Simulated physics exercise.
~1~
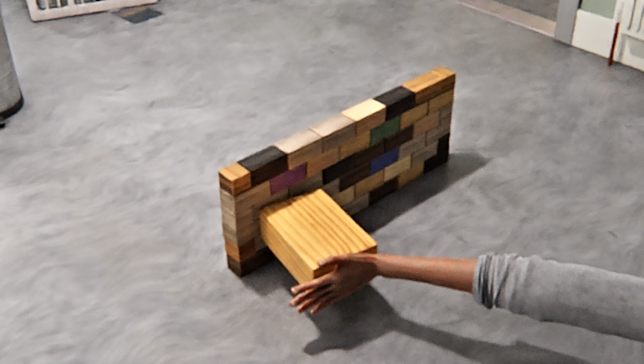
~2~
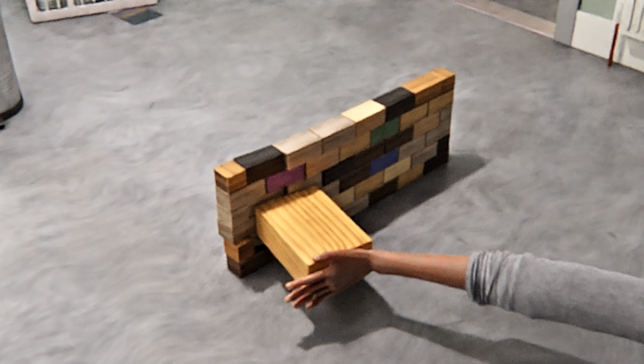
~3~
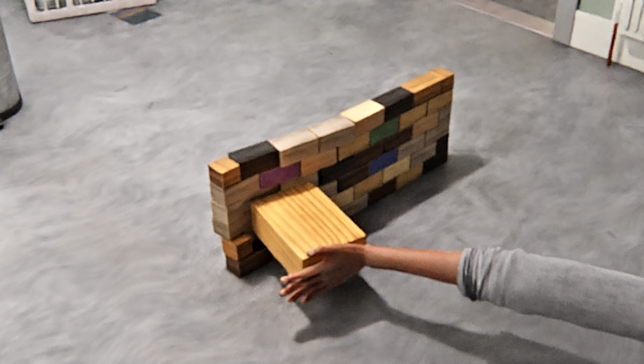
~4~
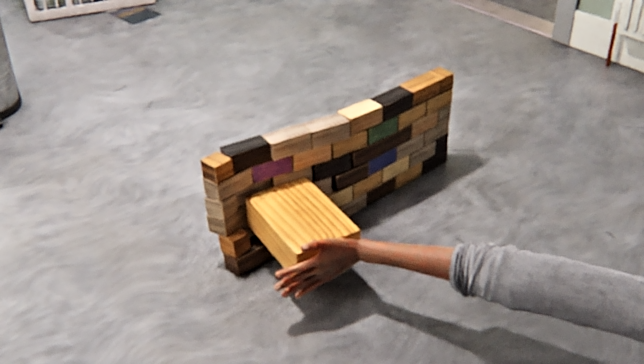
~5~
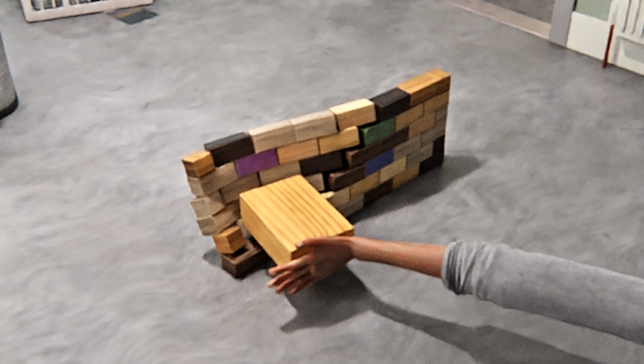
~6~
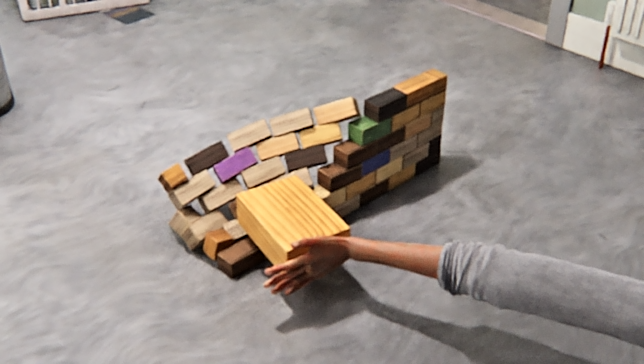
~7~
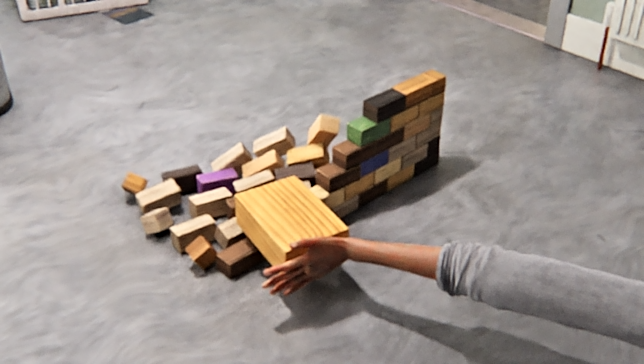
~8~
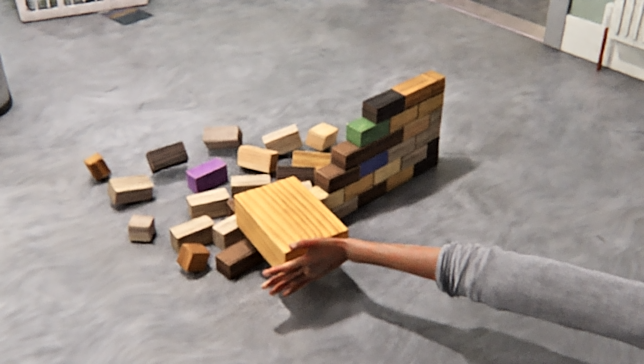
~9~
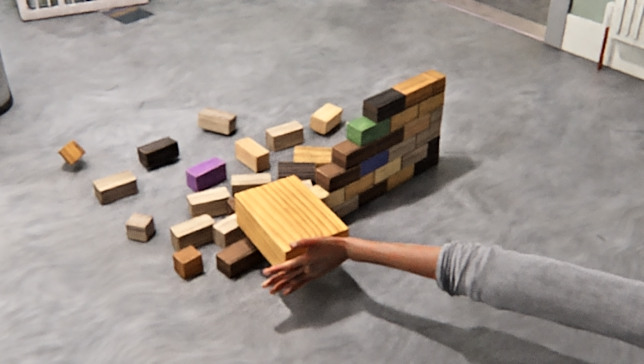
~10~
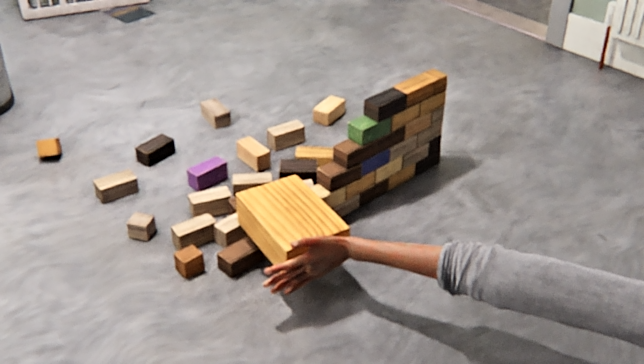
On a gray concrete-looking floor, a hand pushed a long wooden block into the left part of a low wall of small wooden blocks until that side bulged and toppled, scattering pieces including a purple one, while the right side, with its green and blue blocks, stayed standing.
